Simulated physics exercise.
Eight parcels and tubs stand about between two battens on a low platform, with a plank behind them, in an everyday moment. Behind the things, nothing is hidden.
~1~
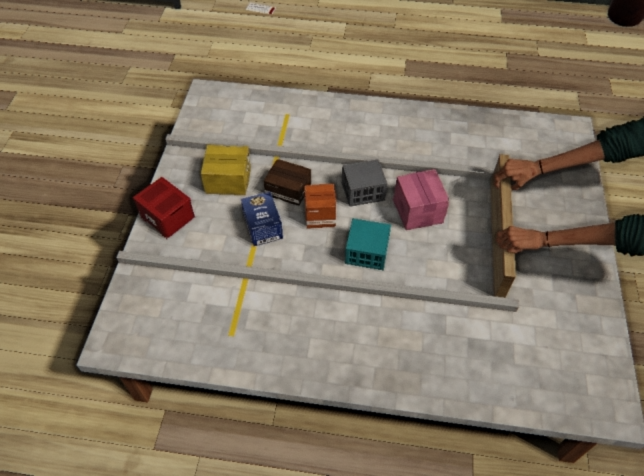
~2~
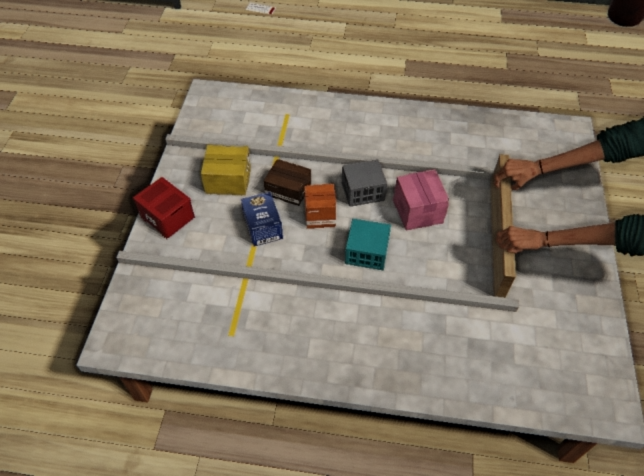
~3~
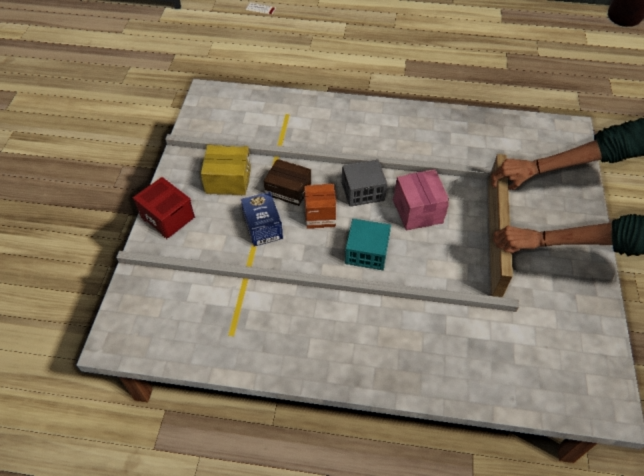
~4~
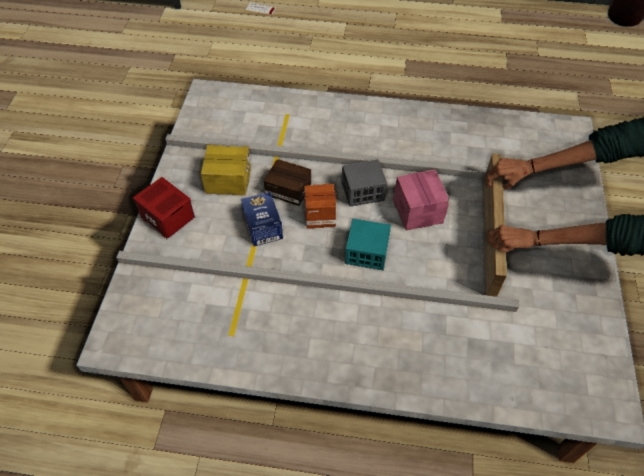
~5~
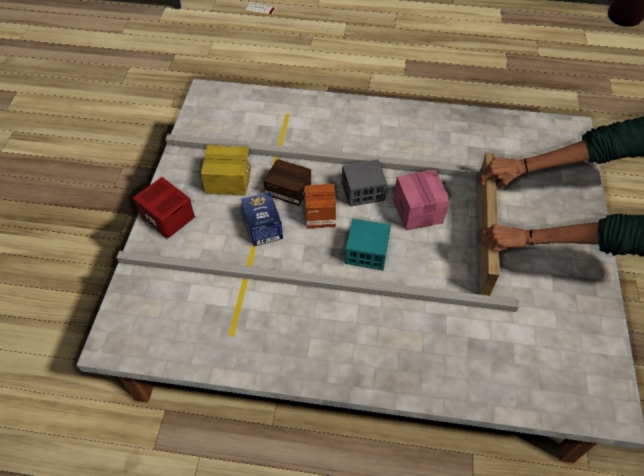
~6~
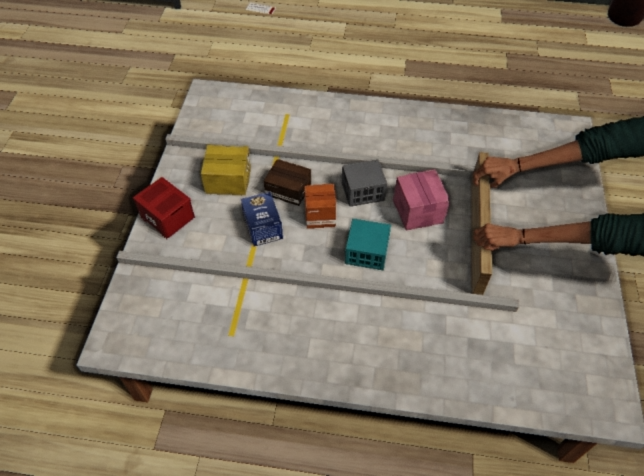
On a low platform, eight colourful parcels and tubs stayed still between two battens while a pair of hands held a wooden plank at the right, then slid it slightly left toward the pink one.
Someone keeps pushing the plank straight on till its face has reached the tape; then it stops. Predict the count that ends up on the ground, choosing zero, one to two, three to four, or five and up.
I reckon the ones pushed off reach one but not past two.
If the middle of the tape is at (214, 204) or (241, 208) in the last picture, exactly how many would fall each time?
Try 1: 3; try 2: 1.
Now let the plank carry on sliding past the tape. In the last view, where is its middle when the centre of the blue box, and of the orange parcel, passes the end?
The middle is at (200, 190) when it's the blue box, and at (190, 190) when it's the orange parcel.
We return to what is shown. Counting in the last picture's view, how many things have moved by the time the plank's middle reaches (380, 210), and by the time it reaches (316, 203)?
The first count is 4, and then it's 7.
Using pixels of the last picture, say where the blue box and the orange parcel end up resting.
First (190, 229), then (215, 201).
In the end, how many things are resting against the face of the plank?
Counting them up gives 2.
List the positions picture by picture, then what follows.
The first picture shows red tote (165, 208); yellow box (227, 170); blue box (262, 219); plank (502, 224); tape (263, 210).
The second picture shows yellow box (227, 170); orange parcel (320, 206).
The third picture shows blue box (262, 219); plank (499, 224).
The fourth picture shows red tote (165, 208); brown box (288, 182).
The fifth picture shows yellow box (227, 170); pink parcel (420, 200).
The sixth picture shows red tote (165, 208); yellow box (227, 170); blue box (262, 219); plank (481, 222); tape (263, 210).
Soon after, none off yet; red tote at rest near (165, 208); yellow box at rest near (227, 170); blue box at rest near (262, 219).
At rest, the number that fall off is one or two; fallen, yellow box.
